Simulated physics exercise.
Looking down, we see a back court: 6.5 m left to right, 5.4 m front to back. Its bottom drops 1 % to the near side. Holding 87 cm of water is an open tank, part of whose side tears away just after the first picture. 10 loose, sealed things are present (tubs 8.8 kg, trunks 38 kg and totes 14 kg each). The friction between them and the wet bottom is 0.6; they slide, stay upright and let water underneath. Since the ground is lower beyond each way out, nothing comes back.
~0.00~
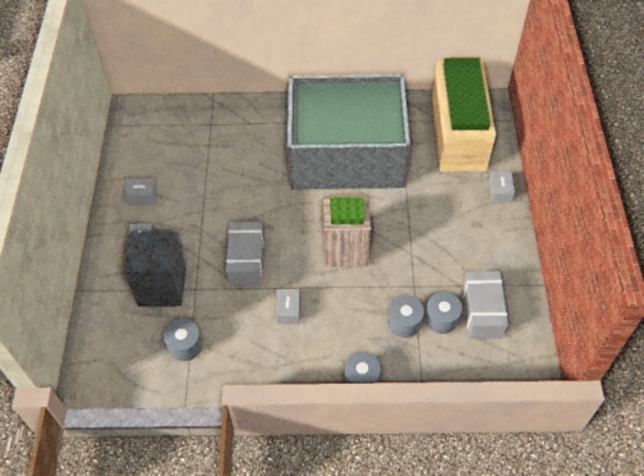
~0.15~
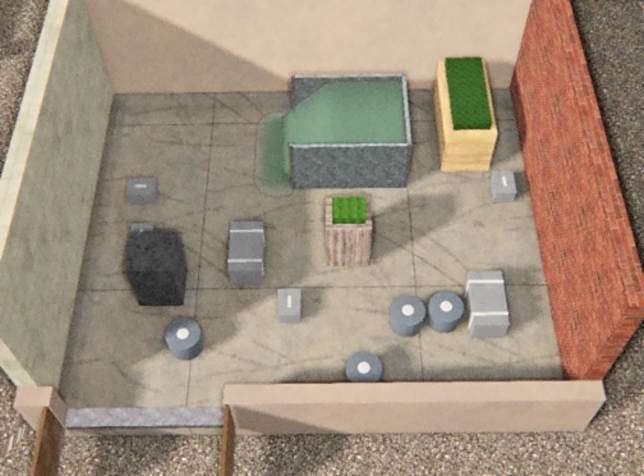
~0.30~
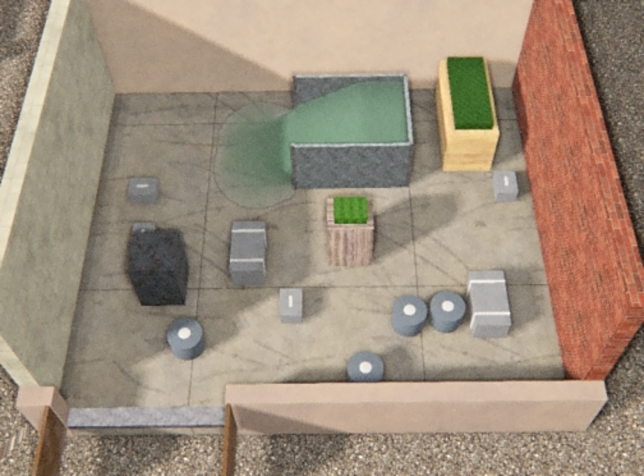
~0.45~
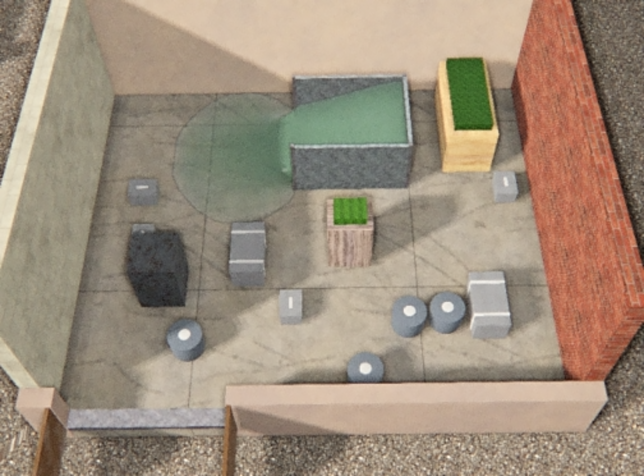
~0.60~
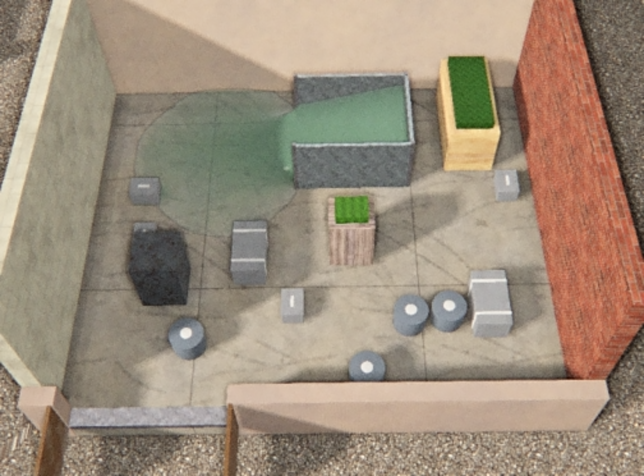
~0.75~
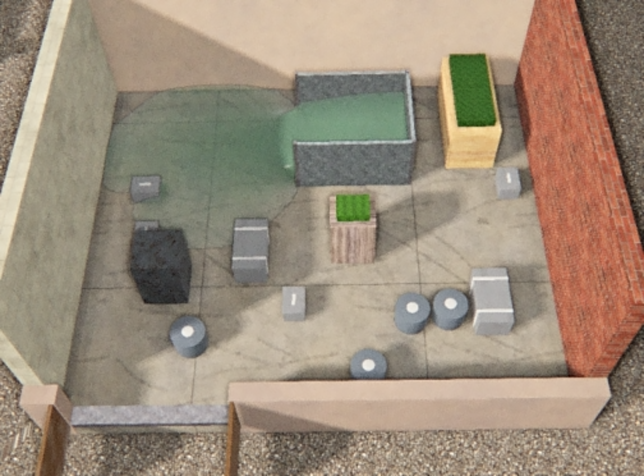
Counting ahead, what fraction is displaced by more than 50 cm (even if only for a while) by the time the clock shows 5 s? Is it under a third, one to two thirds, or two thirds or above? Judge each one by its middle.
It is under a third.
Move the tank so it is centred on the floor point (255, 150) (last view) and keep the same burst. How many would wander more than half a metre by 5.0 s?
Then the count would be 2.
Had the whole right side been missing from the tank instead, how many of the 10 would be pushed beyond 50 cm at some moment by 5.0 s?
So the tally would be 5.
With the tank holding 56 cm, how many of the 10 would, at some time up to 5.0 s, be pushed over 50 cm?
Count under that change: 2.
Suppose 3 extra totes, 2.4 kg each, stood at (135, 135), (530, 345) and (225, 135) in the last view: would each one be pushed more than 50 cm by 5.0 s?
In order: Beyond it, within it, beyond it.
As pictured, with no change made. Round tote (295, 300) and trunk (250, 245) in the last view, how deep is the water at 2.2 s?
I'd estimate 0 cm for the first and 1 cm for the second.
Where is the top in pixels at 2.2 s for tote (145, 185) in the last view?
Around (106, 239).
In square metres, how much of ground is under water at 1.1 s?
That flooded area is roughly 11.0 m2.
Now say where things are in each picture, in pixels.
In the first frame, a tote at (139, 187), on the bottom; a tub at (445, 307), on the bottom; 2.1 m2 under water; 0 of 10 have shifted.
In the second frame, a tote at (141, 186), on the bottom; a tub at (446, 306) rests on the ground; water covers 3.0 m2; 0 of 10 have shifted.
In the third frame, a tote at (143, 186) rests on the ground; a tub at (448, 306) rests on the ground; water covers 4.3 m2; 0 of 10 have shifted.
In the fourth frame, a tote at (142, 187), on the bottom; a tub at (448, 307), on the bottom; water covers 6.0 m2; 0 of 10 have shifted.
In the fifth frame, a tote at (144, 186) rests on the ground; a tub at (449, 305) rests on the ground; 7.8 m2 under water; 0 of 10 have shifted.
In the sixth frame, a tote at (145, 184), on the bottom; a tub at (451, 303) rests on the ground; 9.5 m2 under water; 0 of 10 have shifted.
After 1.1 s 0 of 10 are over 50 cm from their spots; 0 afloat.
After 2.2 s 2 of 10 are over 50 cm from their spots; 2 afloat.
After 3.5 s 2 of 10 are over 50 cm from their spots; 0 afloat.
After 5.0 s 3 of 10 are over 50 cm from their spots, and 3 have been at some point; 0 afloat.
